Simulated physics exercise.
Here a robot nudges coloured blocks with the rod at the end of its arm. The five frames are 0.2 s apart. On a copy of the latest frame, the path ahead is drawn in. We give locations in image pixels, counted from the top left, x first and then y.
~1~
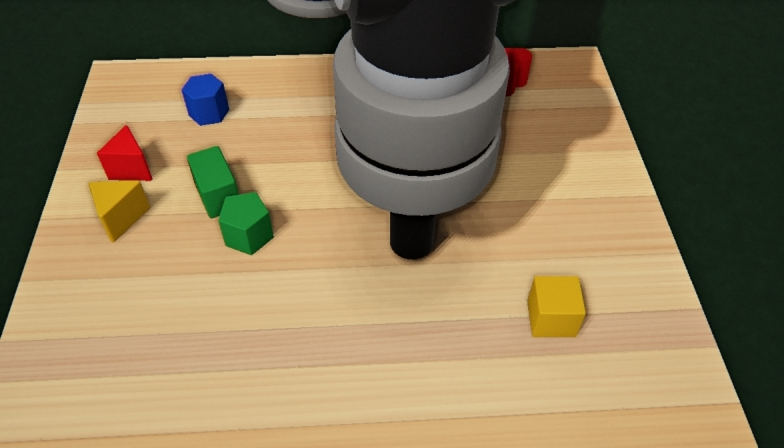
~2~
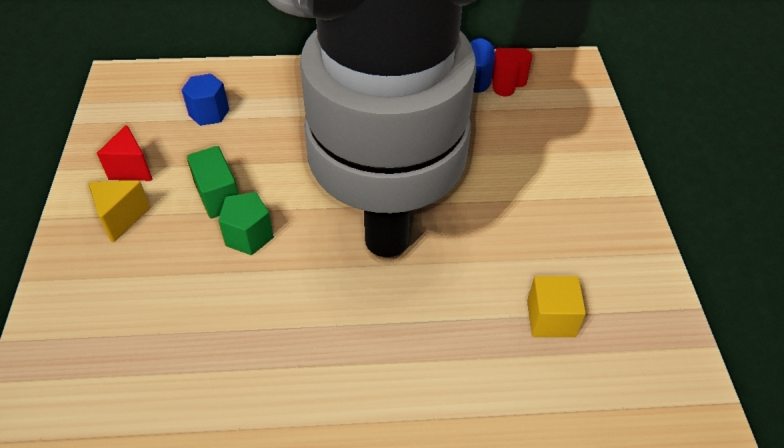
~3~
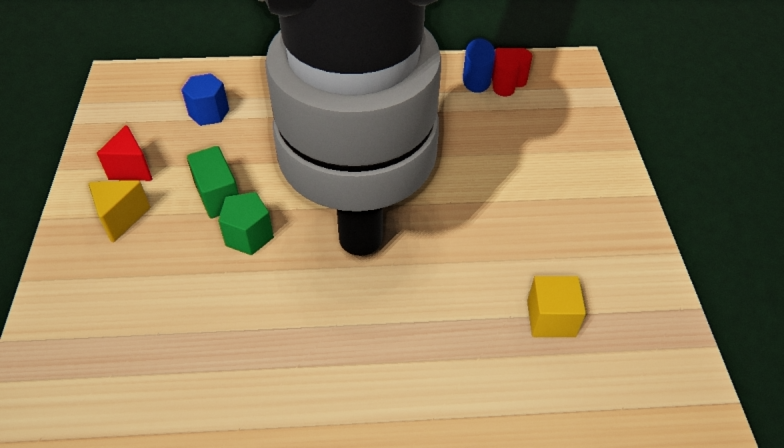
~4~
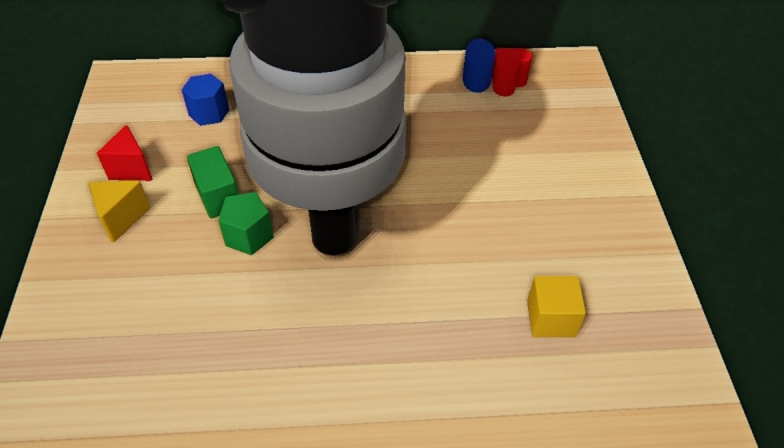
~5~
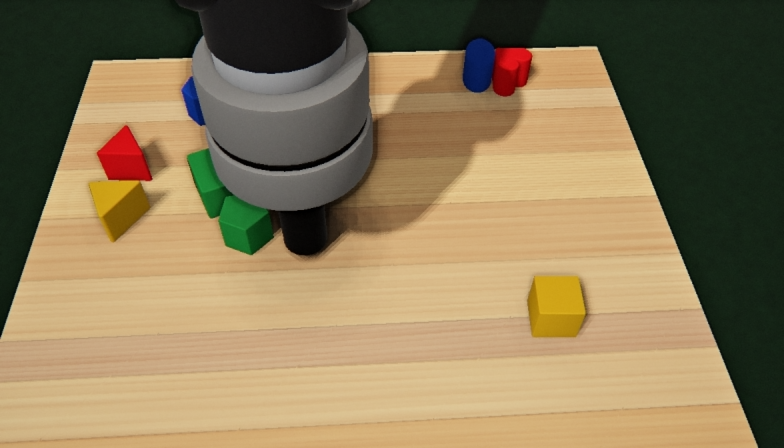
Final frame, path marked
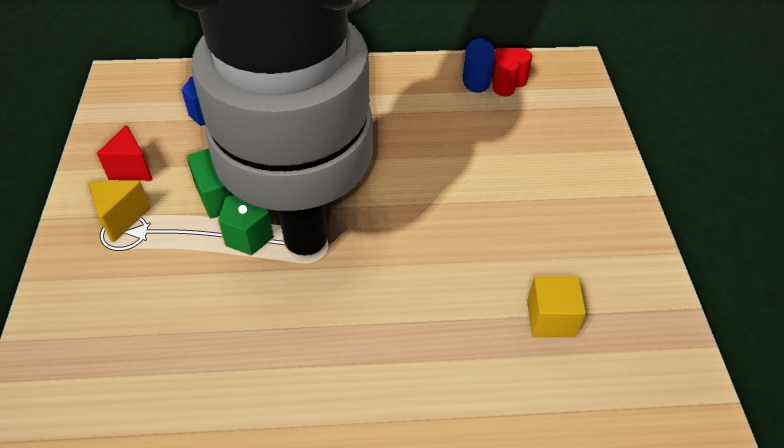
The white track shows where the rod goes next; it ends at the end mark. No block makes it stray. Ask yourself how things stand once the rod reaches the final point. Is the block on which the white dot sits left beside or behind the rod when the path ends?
No.
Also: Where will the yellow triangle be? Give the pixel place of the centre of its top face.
It ends at (59, 181).
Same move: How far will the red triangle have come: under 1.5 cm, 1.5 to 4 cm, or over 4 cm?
Shift: Under 1.5 cm.
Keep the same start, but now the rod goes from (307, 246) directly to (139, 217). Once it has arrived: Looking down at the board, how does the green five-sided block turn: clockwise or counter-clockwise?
Viewed from above: Anti-clockwise.
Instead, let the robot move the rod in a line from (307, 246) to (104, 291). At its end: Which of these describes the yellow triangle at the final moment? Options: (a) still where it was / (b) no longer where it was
a - still where it was.
Path on the board, from (307, 246) by way of (216, 234) to (124, 232); the dot is on the green five-sided block.
On the path given first. One third of the way, rod at (244, 231); green oblong block at (207, 166); green five-sided block at (193, 208), turned 15° anticlockwise.
Two thirds of the way, rod at (182, 225); green oblong block at (207, 165), turned 15° clockwise; green five-sided block at (130, 211), turned 50° anticlockwise.
At the end, rod at (121, 225); yellow triangle at (59, 181), turned 25° clockwise; red triangle in place; green oblong block at (207, 165), turned 15° clockwise; green five-sided block at (66, 209), turned 40° anticlockwise.
